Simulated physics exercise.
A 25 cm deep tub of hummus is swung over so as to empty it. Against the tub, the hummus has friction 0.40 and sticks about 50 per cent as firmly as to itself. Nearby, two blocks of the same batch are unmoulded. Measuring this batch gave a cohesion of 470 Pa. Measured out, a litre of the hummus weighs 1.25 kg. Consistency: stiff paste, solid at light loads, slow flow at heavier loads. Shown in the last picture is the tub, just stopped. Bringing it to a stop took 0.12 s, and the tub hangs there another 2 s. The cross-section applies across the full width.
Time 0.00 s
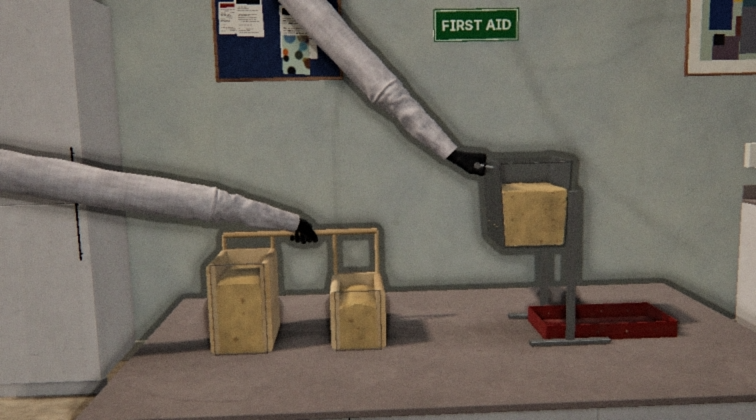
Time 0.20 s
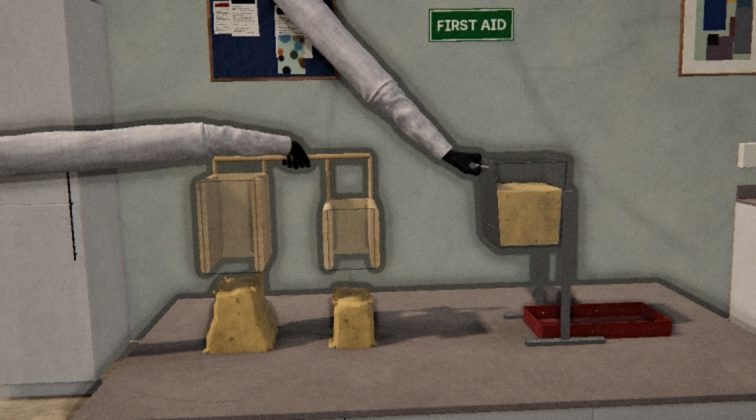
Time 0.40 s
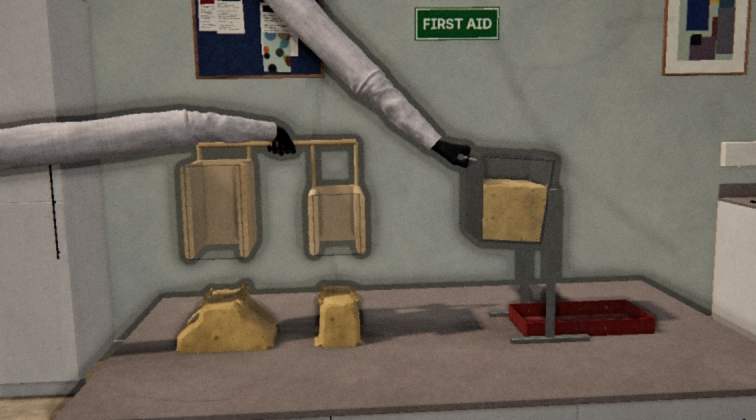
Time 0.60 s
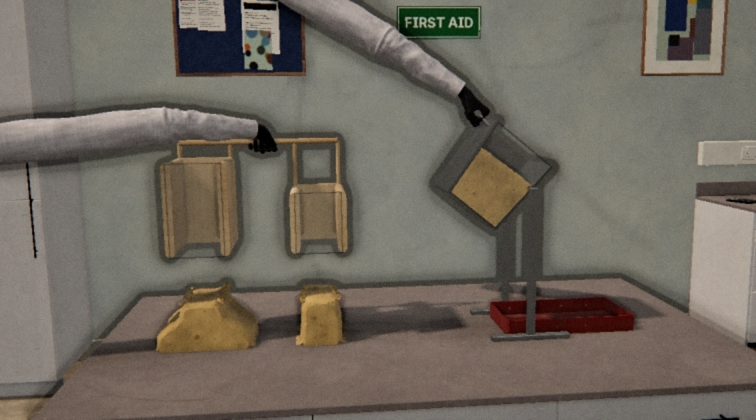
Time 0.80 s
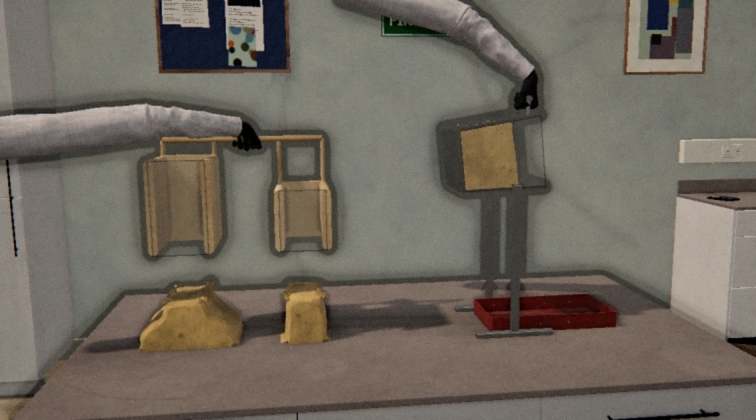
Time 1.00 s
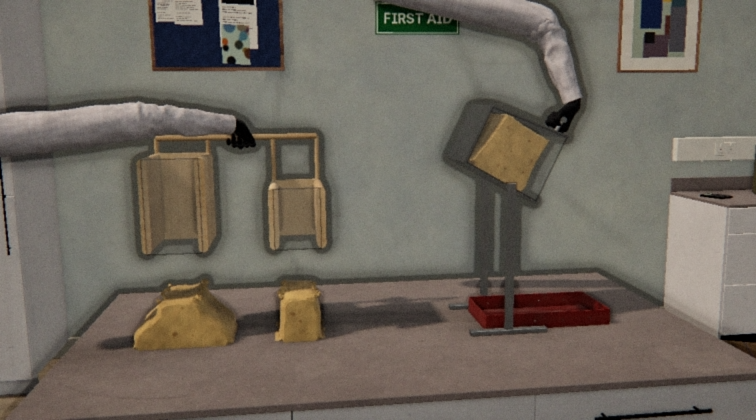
Two grey-sleeved, black-gloved arms work over a grey-brown counter, seen from the front in a pale green room with a first aid sign. The left arm lifts joined tan moulds off two yellow blocks, and the taller left one slumps and spreads while the smaller keeps its height. Then the other arm turns a clear tub of hummus clockwise past its side above a red tray, as the camera drifts right.
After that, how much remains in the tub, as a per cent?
0 %.
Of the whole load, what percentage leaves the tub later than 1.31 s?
Some 0 per cent.
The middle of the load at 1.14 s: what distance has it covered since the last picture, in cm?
Some 11 cm.
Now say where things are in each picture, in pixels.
Handle-side rim at (500, 163), tilt 0 degrees; top of the hummus at (563, 190); blocks stand 23 cm, 14 cm (left to right), in the first frame.
Handle-side rim at (496, 163), tilt 0 degrees; top of the hummus at (558, 189); blocks stand 19 cm, 14 cm (left to right), in the second frame.
Handle-side rim at (484, 156), tilt 5 degrees; top of the hummus at (490, 185); blocks stand 14 cm, 14 cm (left to right), in the third frame.
Handle-side rim at (500, 122), tilt 39 degrees; top of the hummus at (485, 150); blocks stand 14 cm, 14 cm (left to right), in the fourth frame.
Handle-side rim at (541, 117), tilt 84 degrees; top of the hummus at (508, 124); blocks stand 14 cm, 14 cm (left to right), in the fifth frame.
Handle-side rim at (567, 138), tilt 116 degrees; top of the hummus at (509, 116); blocks stand 14 cm, 14 cm (left to right), in the sixth frame.
After 1.14 s, the tub is at 116 degrees and holds 68 %.
After 1.31 s, the tub is at 116 degrees and holds 0 %.
After 1.48 s, the tub is at 116 degrees and holds 0 %.
After 1.65 s, the tub is at 116 degrees and holds 0 %.
After 3.00 s, at the end, the tub is at 116 degrees and holds 0 %.
